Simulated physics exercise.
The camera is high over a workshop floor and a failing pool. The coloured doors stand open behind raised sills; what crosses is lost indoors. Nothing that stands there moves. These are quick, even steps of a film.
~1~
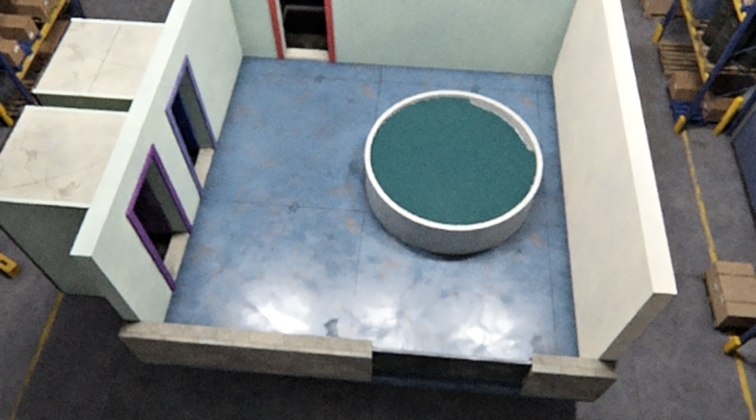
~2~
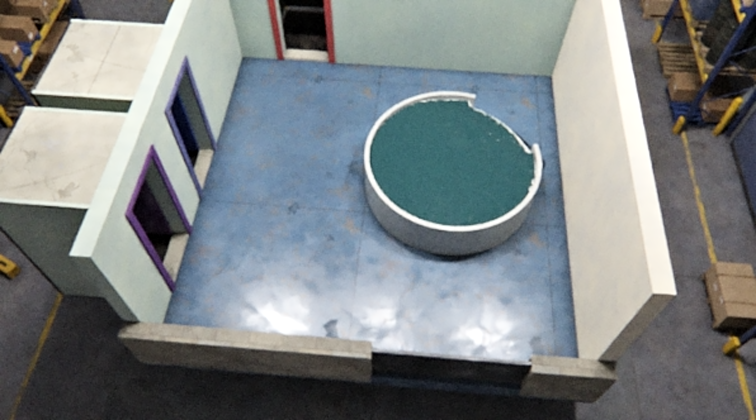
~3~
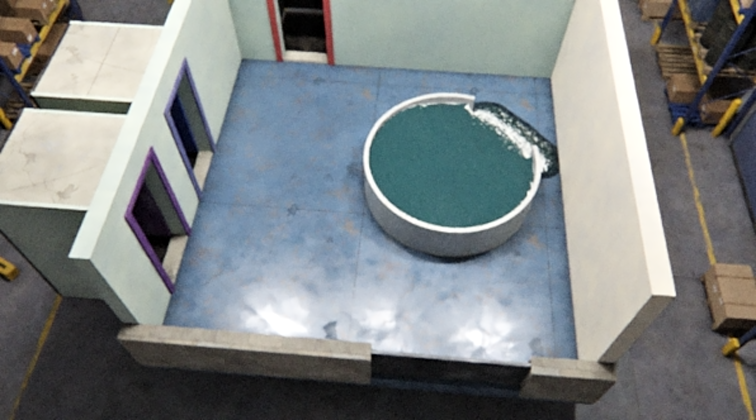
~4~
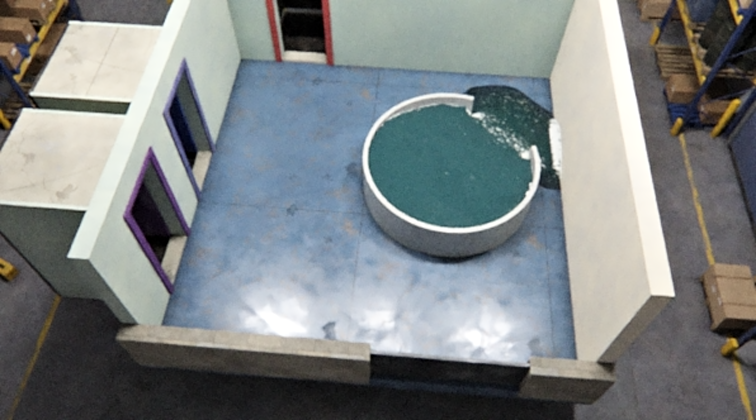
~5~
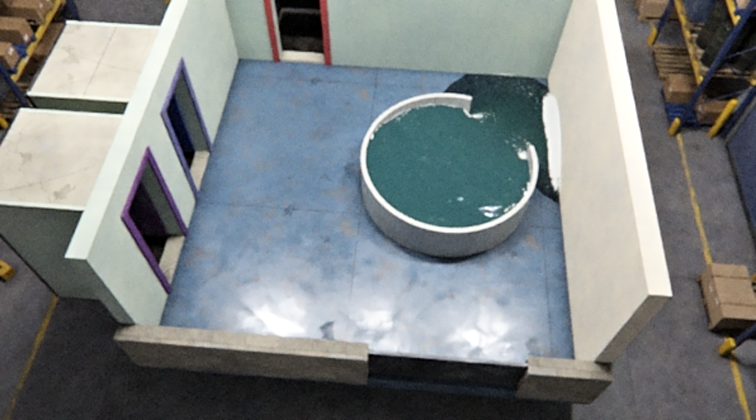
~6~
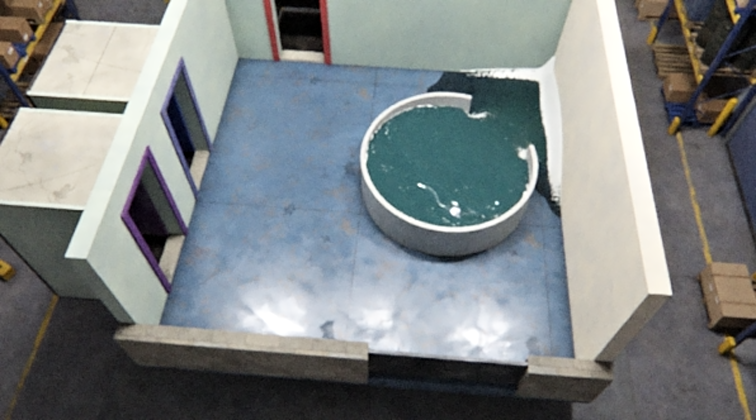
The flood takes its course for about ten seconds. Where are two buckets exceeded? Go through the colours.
One by one: The red door takes more than that; the blue door takes more than that; the purple door takes more than that.
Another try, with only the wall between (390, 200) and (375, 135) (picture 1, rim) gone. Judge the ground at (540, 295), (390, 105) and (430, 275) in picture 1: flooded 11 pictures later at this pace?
In turn: Not flooded, dry, clear.
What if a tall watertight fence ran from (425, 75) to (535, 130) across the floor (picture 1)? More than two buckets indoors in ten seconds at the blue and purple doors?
My reading: The blue one holds; the purple one floods.
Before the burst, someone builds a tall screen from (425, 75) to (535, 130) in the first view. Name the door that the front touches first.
The red one.
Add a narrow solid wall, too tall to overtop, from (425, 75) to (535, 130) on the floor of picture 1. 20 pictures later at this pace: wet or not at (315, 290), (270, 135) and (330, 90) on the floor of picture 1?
In turn: No water, under water, awash.
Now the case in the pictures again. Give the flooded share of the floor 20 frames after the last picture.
Some 60 per cent.
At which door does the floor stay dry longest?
Last comes the purple one.
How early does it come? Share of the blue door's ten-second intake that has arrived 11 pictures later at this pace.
I make it 0 per cent.
A moment on, water covers 15 % of the floor; the red door not reached, the blue door not reached, the purple door not reached.
Next, water covers 30 % of the floor; the red door not reached, the blue door not reached, the purple door not reached.
Then, water covers 60 % of the floor; the red door wet at the sill, nothing in, the blue door under two buckets in, the purple door not reached.
Later, water covers 95 % of the floor; the red door under two buckets in, the blue door over two buckets in, the purple door wet at the sill, nothing in.
In the end, water covers 100 % of the floor; the red door over two buckets in, the blue door far over two buckets in, the purple door over two buckets in.
